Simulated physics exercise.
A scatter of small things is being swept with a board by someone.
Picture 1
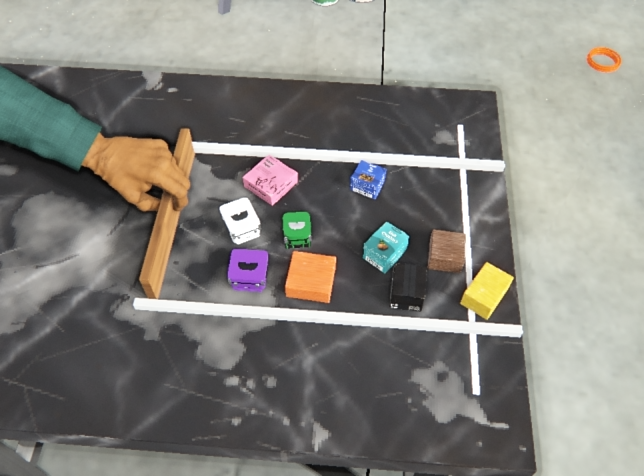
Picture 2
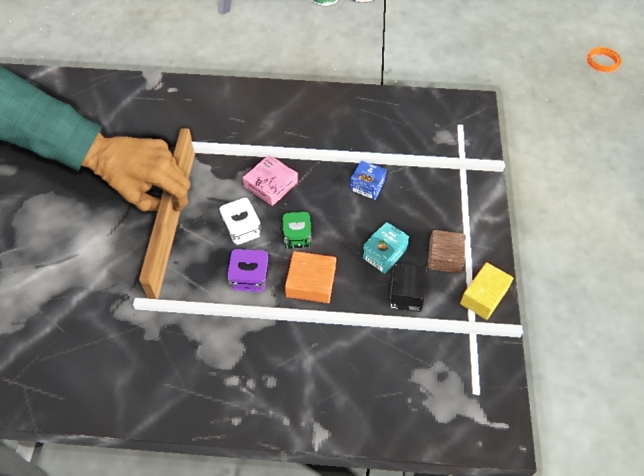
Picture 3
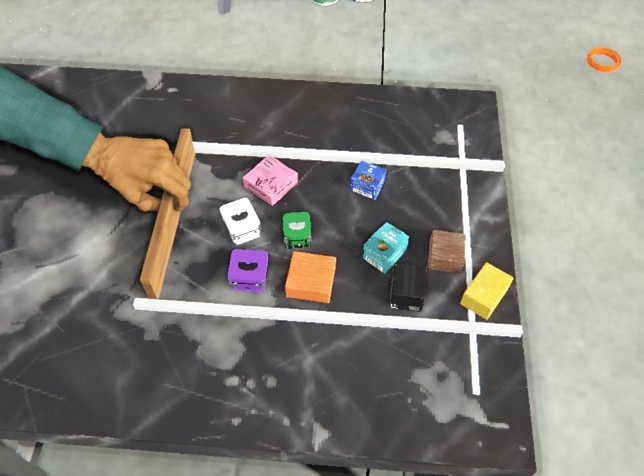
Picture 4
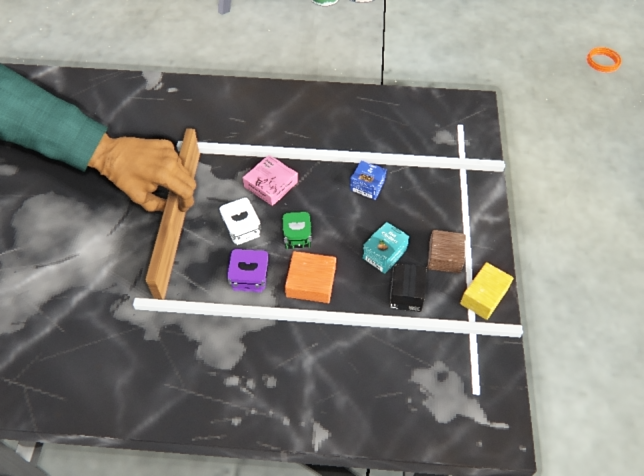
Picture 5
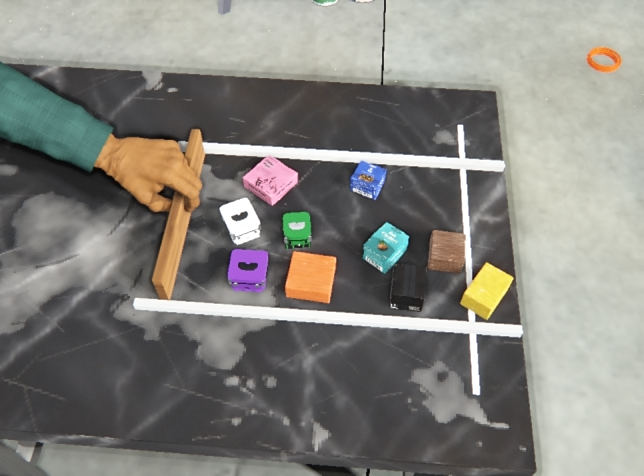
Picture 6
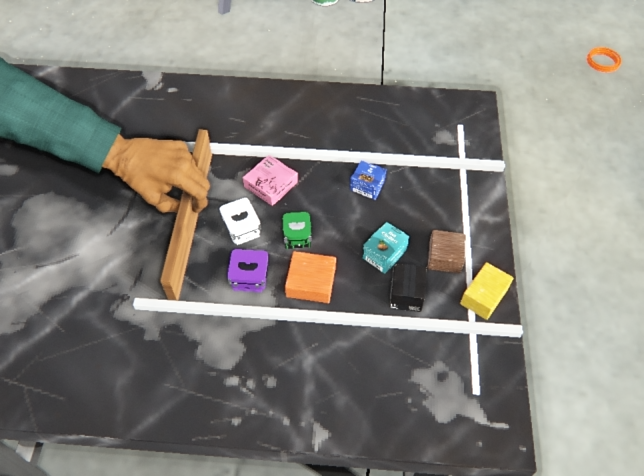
To begin with, a hand in a green sleeve holds a wooden board upright at the left of several scattered colourful blocks and small cases on a dark marbled table. The board stays nearly still, then the hand slides it slightly right, while the objects between the white strips remain in place.
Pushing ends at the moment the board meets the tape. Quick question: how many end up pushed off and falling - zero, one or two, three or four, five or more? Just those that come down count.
The table is going to lose at least five pieces.
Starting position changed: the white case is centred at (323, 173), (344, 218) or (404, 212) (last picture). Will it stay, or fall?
Spot by spot, it drops away, then stays put, then stays put.
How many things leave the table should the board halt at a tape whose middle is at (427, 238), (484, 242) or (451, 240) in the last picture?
So, one try after another, the floor gets 3, then 7, then 4.
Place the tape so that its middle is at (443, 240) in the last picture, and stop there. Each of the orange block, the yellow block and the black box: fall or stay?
Orange block stays put, yellow block goes off, black box goes off.
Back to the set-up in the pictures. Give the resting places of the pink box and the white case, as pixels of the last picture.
Pink box at about (484, 184), white case at about (484, 244).
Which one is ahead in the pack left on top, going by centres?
Green case.
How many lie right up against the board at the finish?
I count 3 of them.
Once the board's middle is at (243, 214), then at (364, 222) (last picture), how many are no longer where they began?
First 3 and then 10.
Soon after, none off yet; yellow block at rest near (487, 291); brown block at rest near (447, 252); black box at rest near (408, 288).
At rest, the number that fall off is five or more; fallen, orange block, blue box, turquoise box, black box, brown block and yellow block.
